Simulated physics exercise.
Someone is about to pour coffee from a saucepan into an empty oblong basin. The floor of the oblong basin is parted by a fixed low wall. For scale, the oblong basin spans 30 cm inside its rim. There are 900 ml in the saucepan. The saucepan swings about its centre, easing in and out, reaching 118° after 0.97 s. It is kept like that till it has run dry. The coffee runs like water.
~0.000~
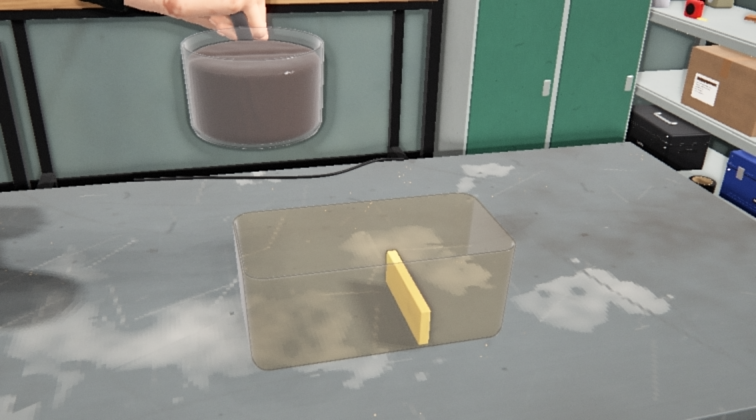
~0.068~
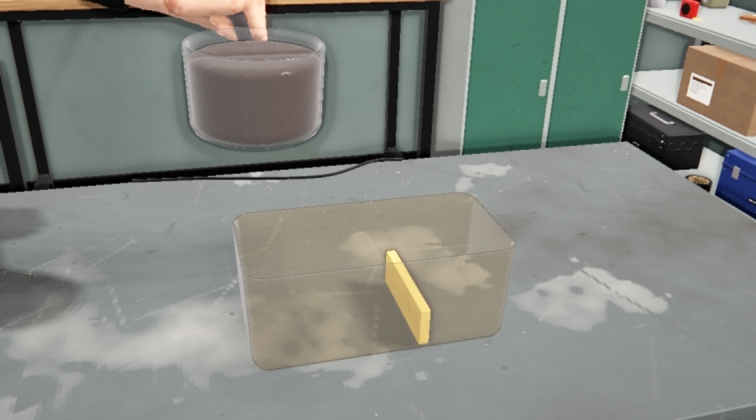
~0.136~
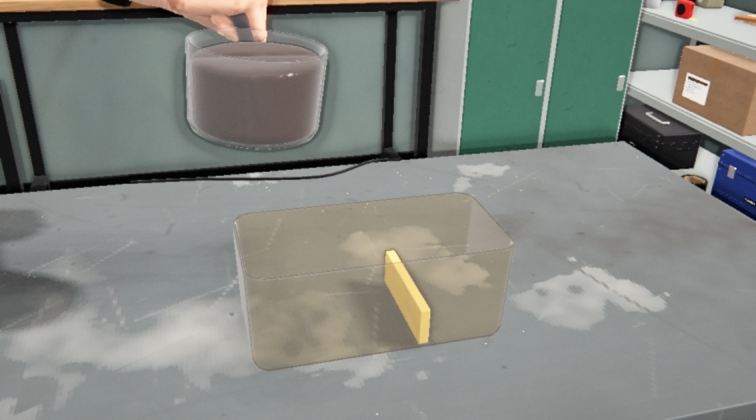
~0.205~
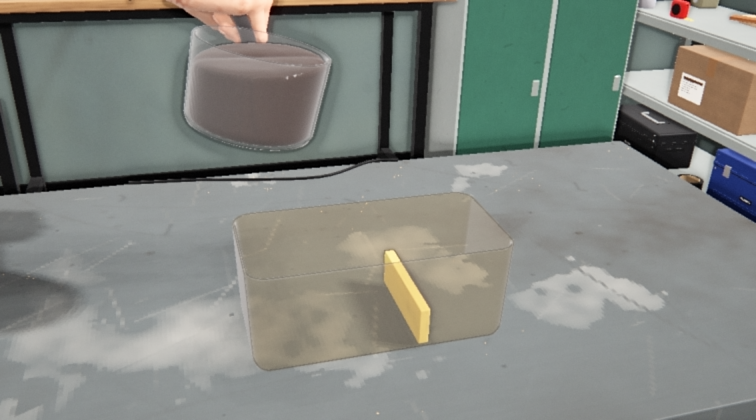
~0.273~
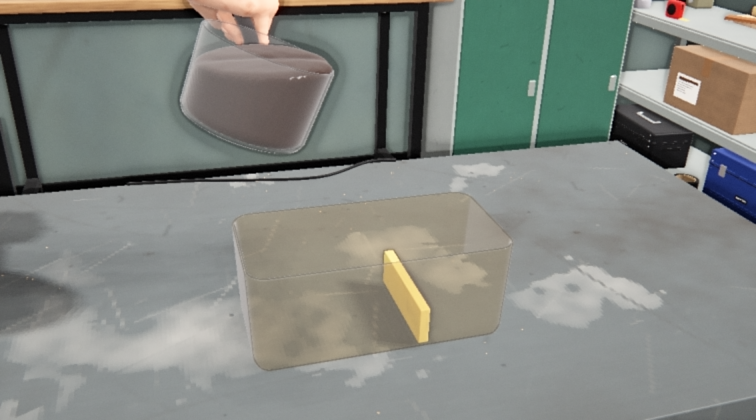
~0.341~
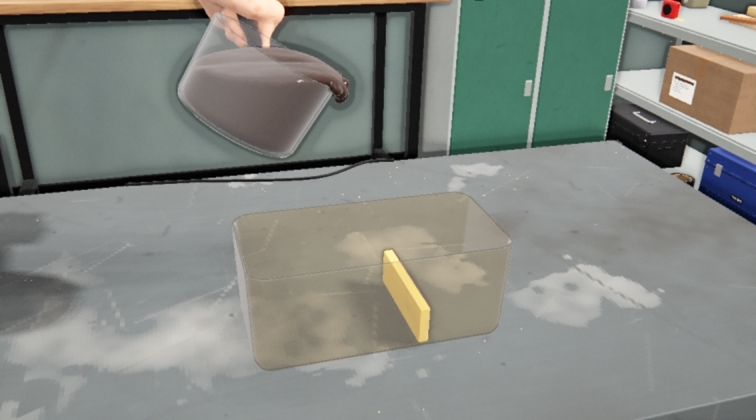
A hand tilts a clear container of dark liquid rightward until some reaches its rim.
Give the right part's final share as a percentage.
The far part has some 24 per cent.
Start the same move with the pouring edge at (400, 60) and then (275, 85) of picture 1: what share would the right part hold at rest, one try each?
First 70, then 10 per cent.
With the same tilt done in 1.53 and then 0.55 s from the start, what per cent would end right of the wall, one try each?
First 35, then 15 per cent.
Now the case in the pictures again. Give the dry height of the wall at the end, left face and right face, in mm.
Some 22 mm on the left and 30 mm on the right.
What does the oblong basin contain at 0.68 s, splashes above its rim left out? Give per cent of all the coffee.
Near 28 in a hundred.
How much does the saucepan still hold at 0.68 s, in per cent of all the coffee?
About 30 per cent.
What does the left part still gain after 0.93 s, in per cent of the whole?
Near 8 in a hundred.
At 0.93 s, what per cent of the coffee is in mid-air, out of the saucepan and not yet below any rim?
Near 9 in a hundred.
By 0.68 s the tilt is 94° and 31 per cent is still to pour, 16 is left of the wall and 12 right of it.
By 0.93 s the tilt is 117° and 3 per cent is still to pour, 65 is left of the wall and 23 right of it.
By 1.19 s the tilt is 118° and 0 per cent is still to pour, 73 is left of the wall and 23 right of it.
By 1.47 s the tilt is 118° and 0 per cent is still to pour, 73 is left of the wall and 24 right of it.
At rest 73 per cent lies left of the wall, 24 right of it and 3 outside.
